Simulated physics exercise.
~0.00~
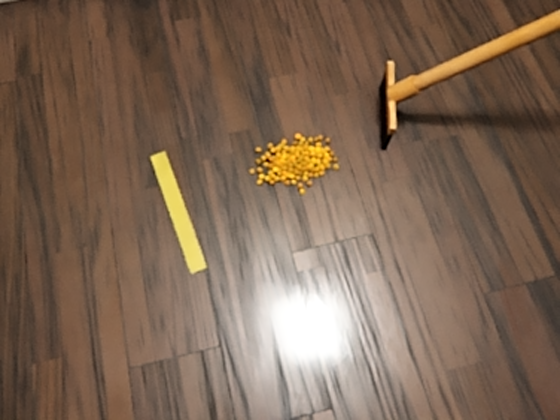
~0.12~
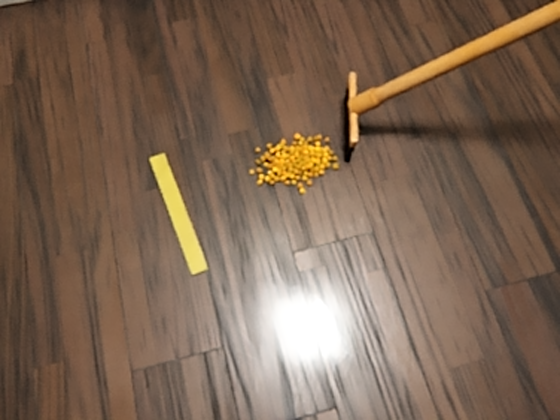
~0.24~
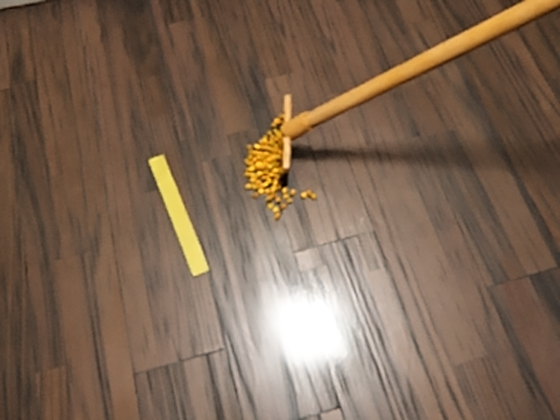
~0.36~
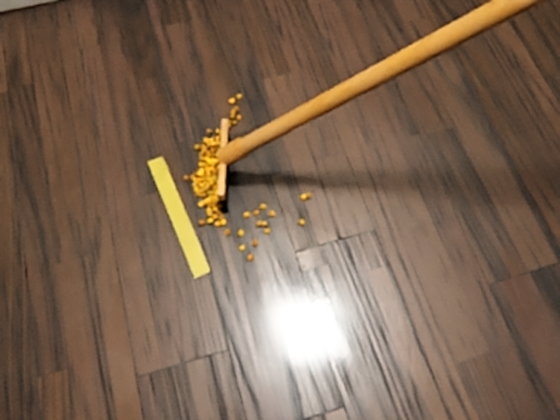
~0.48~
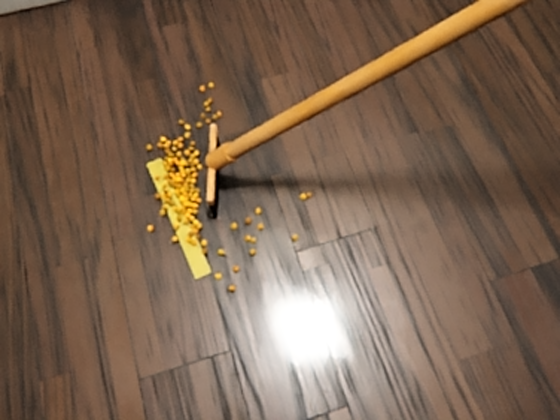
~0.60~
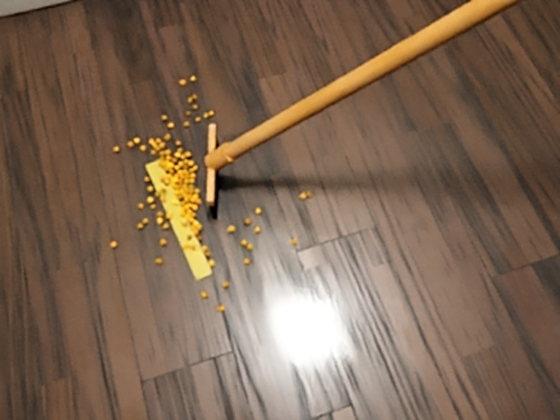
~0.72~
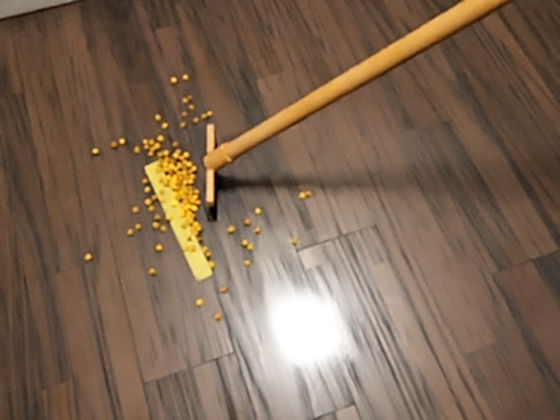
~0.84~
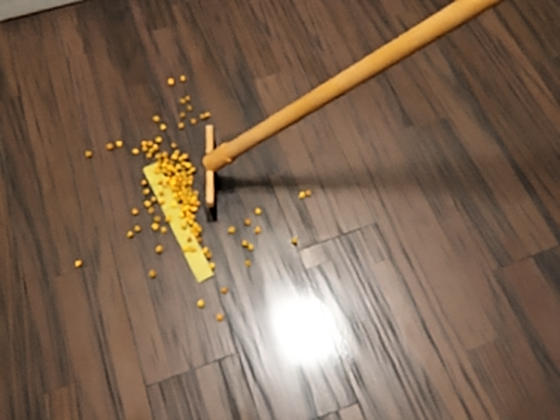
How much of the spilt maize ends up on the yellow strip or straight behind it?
Only a modest share of the kernels ends on the strip or straight behind it. Most come to rest elsewhere, in front of the strip or scattered past its ends.
Wooden-handled squeegee pushing a pile of yellow maize kernels left across a dark wood floor, scattering them around a yellow strip.
